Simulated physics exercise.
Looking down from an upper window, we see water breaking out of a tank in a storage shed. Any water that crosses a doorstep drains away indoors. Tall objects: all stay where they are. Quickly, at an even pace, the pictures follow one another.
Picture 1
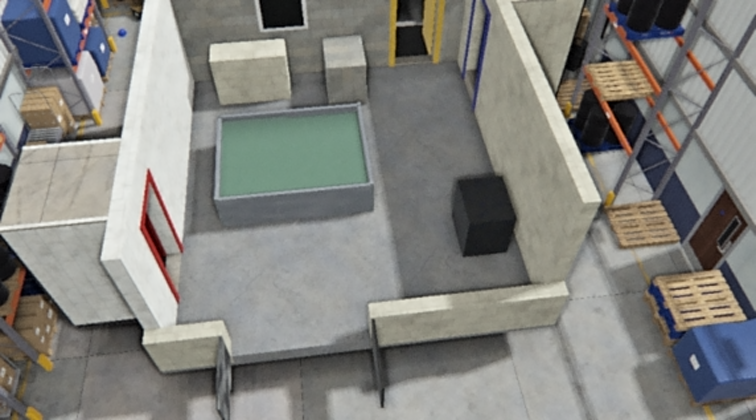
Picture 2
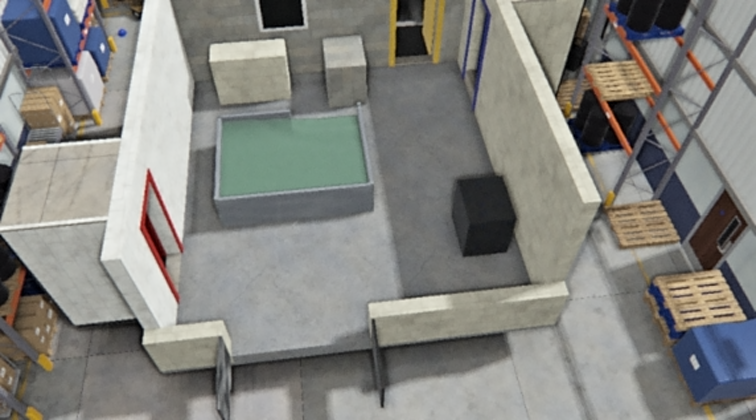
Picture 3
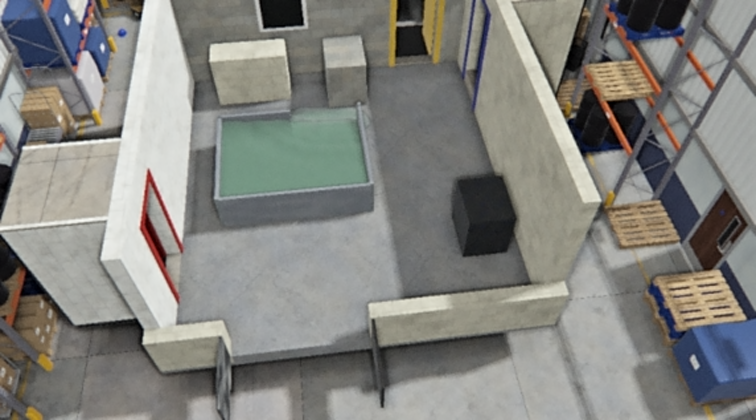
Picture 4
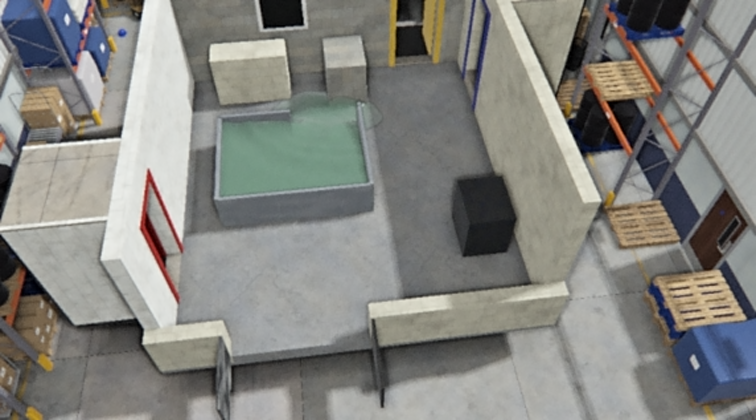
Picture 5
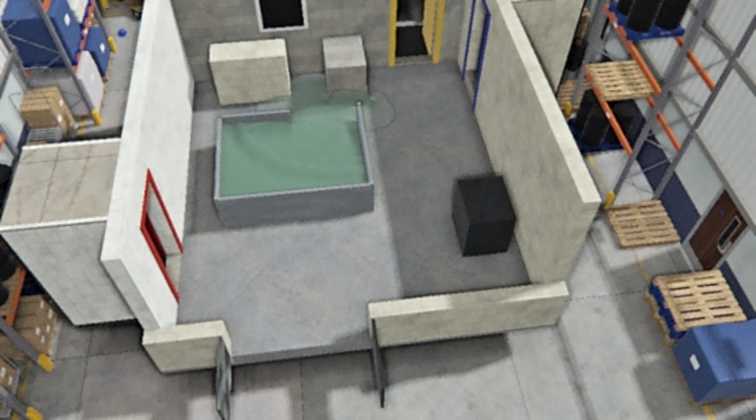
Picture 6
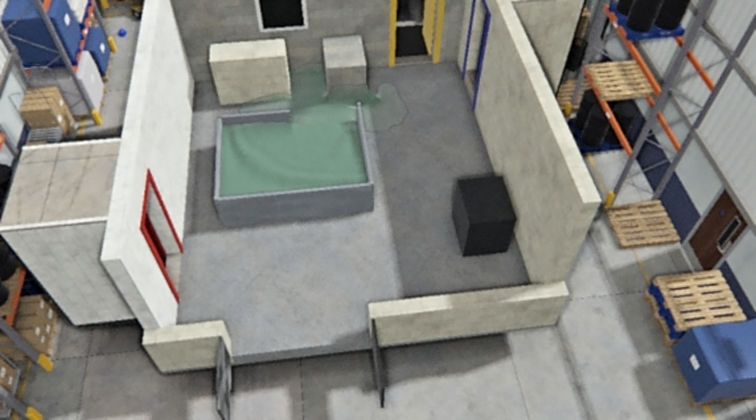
Storage shed seen from above, green water breaking out through the far side of a grey tank and spreading across the floor.
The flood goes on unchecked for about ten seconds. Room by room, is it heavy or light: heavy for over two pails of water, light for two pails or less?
Outcome: Yellow door: Above two buckets, red door: Above two buckets, blue door: Up to two buckets.
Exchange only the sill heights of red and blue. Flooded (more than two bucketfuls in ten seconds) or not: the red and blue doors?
After that, red door remains below, blue door rises above.
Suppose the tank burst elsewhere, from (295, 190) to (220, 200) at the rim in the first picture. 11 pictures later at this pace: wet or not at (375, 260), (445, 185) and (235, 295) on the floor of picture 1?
In turn: Dry, dry, wet.
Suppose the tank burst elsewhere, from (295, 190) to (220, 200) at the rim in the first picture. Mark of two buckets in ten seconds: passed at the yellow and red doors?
The yellow door misses the threshold, while the red door overshoots the limit.
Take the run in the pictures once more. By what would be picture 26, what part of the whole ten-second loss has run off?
I'd estimate some 5 per cent.
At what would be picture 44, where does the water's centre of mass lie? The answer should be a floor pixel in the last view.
About (322, 159) in the last view.
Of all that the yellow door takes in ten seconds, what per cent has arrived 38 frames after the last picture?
Approximately 60 per cent.
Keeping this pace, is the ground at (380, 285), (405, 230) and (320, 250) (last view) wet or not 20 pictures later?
Lab note, in the order given: Unwetted, unwetted, unwetted.
A moment on, water covers 25 % of the floor; the yellow door wet at the sill, nothing in, the red door not reached, the blue door not reached.
Next, water covers 40 % of the floor; the yellow door under two buckets in, the red door not reached, the blue door wet at the sill, nothing in.
Then, water covers 50 % of the floor; the yellow door over two buckets in, the red door not reached, the blue door wet at the sill, nothing in.
Later, water covers 90 % of the floor; the yellow door far over two buckets in, the red door under two buckets in, the blue door wet at the sill, nothing in.
In the end, water covers 100 % of the floor; the yellow door far over two buckets in, the red door over two buckets in, the blue door wet at the sill, nothing in.
